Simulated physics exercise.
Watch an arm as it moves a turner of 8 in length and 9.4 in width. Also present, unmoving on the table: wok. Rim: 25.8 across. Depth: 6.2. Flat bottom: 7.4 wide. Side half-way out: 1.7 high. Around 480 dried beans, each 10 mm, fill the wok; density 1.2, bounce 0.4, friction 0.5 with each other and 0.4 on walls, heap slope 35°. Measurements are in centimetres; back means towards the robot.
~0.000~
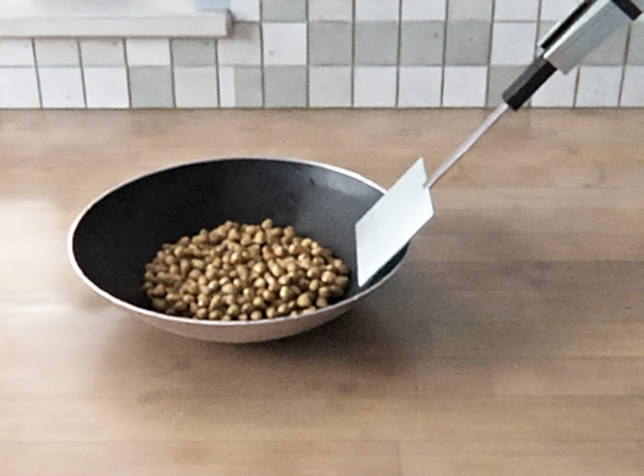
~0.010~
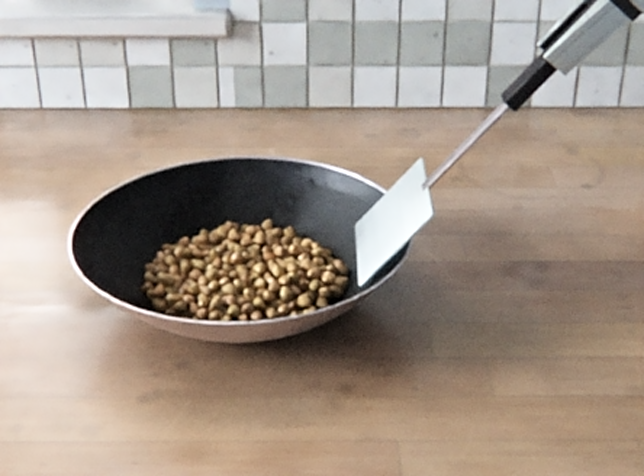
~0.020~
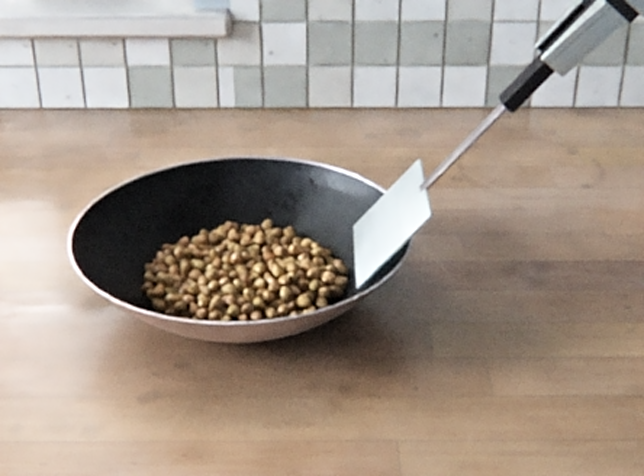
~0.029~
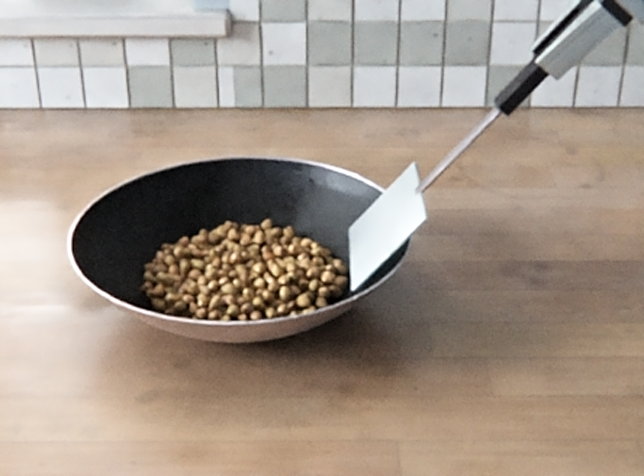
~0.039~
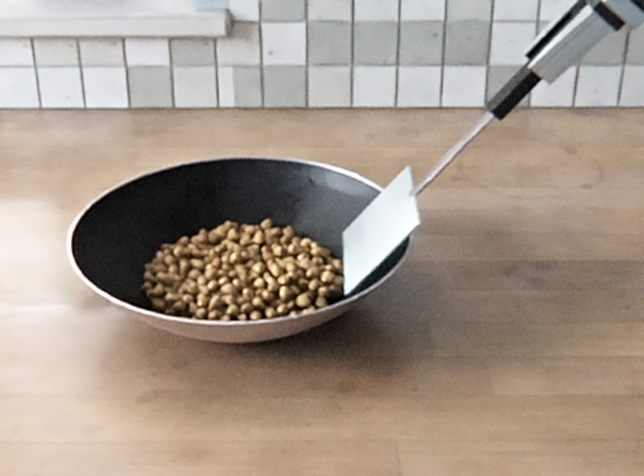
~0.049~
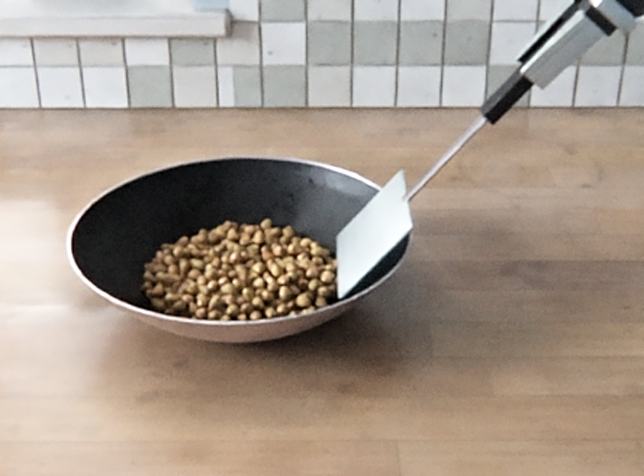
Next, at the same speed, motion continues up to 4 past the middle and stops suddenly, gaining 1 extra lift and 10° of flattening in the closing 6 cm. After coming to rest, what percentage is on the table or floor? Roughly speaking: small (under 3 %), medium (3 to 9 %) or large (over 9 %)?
Roughly, small, under 3 %.
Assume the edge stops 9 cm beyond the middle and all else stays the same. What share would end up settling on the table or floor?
Then roughly 30 percent would finish on the table or floor.
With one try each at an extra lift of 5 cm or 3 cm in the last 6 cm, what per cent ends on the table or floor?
First try around 0 percent, second try around 0 percent.
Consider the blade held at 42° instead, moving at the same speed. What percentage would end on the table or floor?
It would then be close to 0 %.
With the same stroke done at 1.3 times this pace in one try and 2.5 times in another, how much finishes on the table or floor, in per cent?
Try one about 0 %, try two about 5 %.
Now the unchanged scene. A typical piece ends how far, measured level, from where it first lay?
About 5 cm.
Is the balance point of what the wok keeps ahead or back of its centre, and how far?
It sits near 5.0 centimetres ahead of centre.
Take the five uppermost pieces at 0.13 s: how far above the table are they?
They are some 5 cm up.
By 0.13 s, sloping 50°, highest piece 6 above the table; 481 in the wok.
By 0.22 s, sloping 45°, highest piece 6 above the table; 481 in the wok.
By 0.46 s, sloping 40°, highest piece 6 above the table; 481 in the wok.
By 1.51 s, sloping 40°, highest piece 6 above the table; 481 in the wok.
Final count, 481 in the wok. That is 0 % on the table or floor.
